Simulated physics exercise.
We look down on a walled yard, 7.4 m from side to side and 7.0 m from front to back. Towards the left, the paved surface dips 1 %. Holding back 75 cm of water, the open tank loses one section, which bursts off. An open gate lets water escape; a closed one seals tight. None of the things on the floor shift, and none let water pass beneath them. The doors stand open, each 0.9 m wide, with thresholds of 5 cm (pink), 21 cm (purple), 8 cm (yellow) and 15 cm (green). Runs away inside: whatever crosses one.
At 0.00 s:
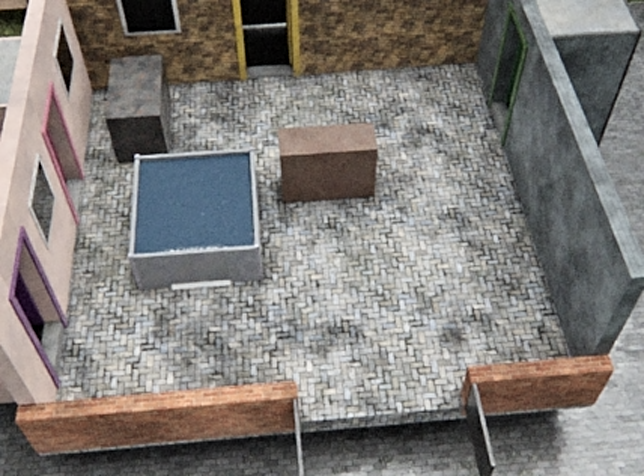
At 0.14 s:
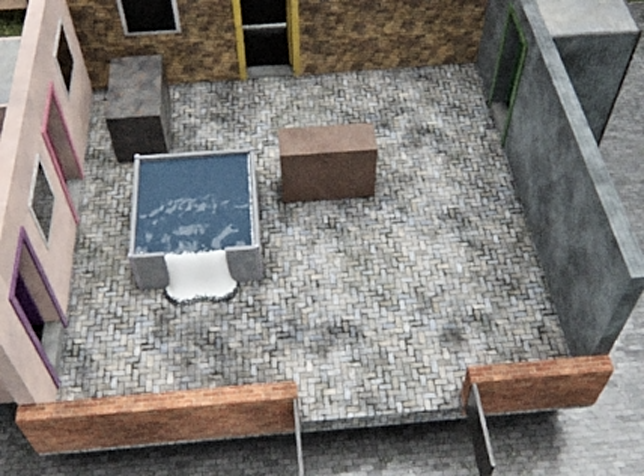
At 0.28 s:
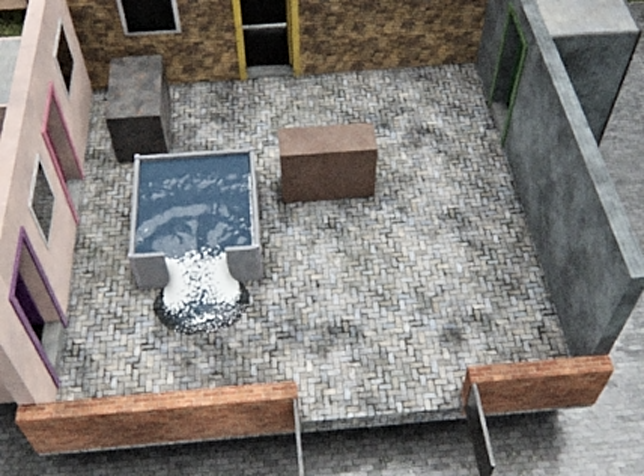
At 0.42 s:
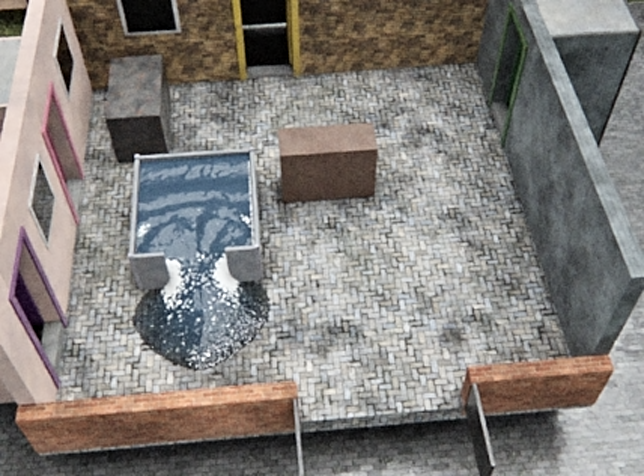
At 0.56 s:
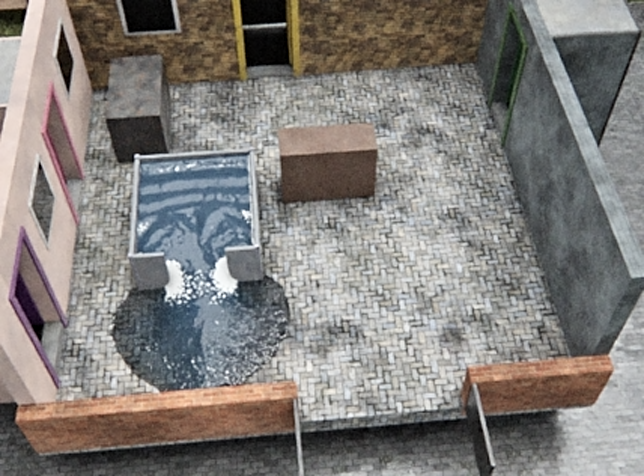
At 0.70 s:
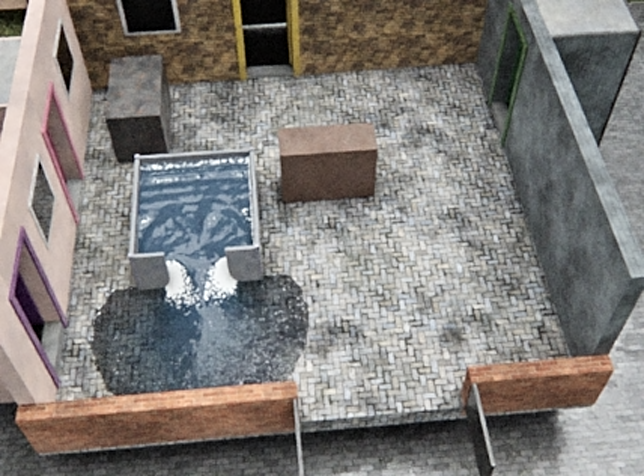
A walled yard paved in grey herringbone bricks is seen from high above by a still camera. An open grey tank of blue water stands left of centre, with a dark block behind it, a brown block to its right, and low orange brick walls in front. The tank's near side gives way, and water gushes out, foaming white, and spreads across the paving as a widening dark pool while ripples cross the tank.
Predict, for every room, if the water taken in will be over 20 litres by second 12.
Prediction: For the pink door, over 20 litres; for the purple door, not over 20 litres; for the yellow door, not over 20 litres; for the green door, not over 20 litres.
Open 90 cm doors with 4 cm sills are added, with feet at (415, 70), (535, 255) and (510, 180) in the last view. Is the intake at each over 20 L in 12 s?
First doorway falls short, second falls short, third falls short.
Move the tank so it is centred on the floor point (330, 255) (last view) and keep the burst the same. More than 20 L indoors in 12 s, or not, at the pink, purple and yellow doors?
Well, against that limit, at pink it's within bounds, at purple it's within bounds, and at yellow it's within bounds.
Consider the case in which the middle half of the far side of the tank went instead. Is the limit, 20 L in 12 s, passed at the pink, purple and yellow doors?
Door by door - pink: Out of bounds, purple: Within bounds, yellow: Out of bounds.
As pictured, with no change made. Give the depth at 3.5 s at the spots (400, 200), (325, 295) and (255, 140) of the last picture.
Reading - approx. 0 / 0 / 0 cm.
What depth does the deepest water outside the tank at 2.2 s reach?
Peak depth: Approx. 42 cm.
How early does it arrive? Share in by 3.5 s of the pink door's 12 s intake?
I'd put it at about 0 per cent by that point.
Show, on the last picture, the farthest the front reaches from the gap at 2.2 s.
That's around (478, 389) in the last picture.
After 1.4 s water covers 15 % of the floor and is deepest (46 cm) near (54, 428); pink door not reached, purple door 6 cm at the sill, 0 L in, yellow door not reached, green door not reached.
After 2.2 s water covers 20 % of the floor and is deepest (42 cm) near (54, 428); pink door not reached, purple door 17 cm at the sill, 0 L in, yellow door not reached, green door not reached.
After 3.5 s water covers 40 % of the floor and is deepest (26 cm) near (54, 428); pink door 5 cm at the sill, 0 L in, purple door 18 cm at the sill, 1 L in, yellow door not reached, green door not reached.
After 7.0 s water covers 70 % of the floor and is deepest (18 cm) near (91, 113); pink door 8 cm at the sill, 2 L in, purple door 12 cm at the sill, 1 L in, yellow door 3 cm at the sill, 0 L in, green door 1 cm at the sill, 0 L in.
After 12.0 s water covers 95 % of the floor and is deepest (11 cm) near (93, 93); pink door 10 cm at the sill, 44 L in, purple door 7 cm at the sill, 1 L in, yellow door 2 cm at the sill, 0 L in, green door 1 cm at the sill, 0 L in.
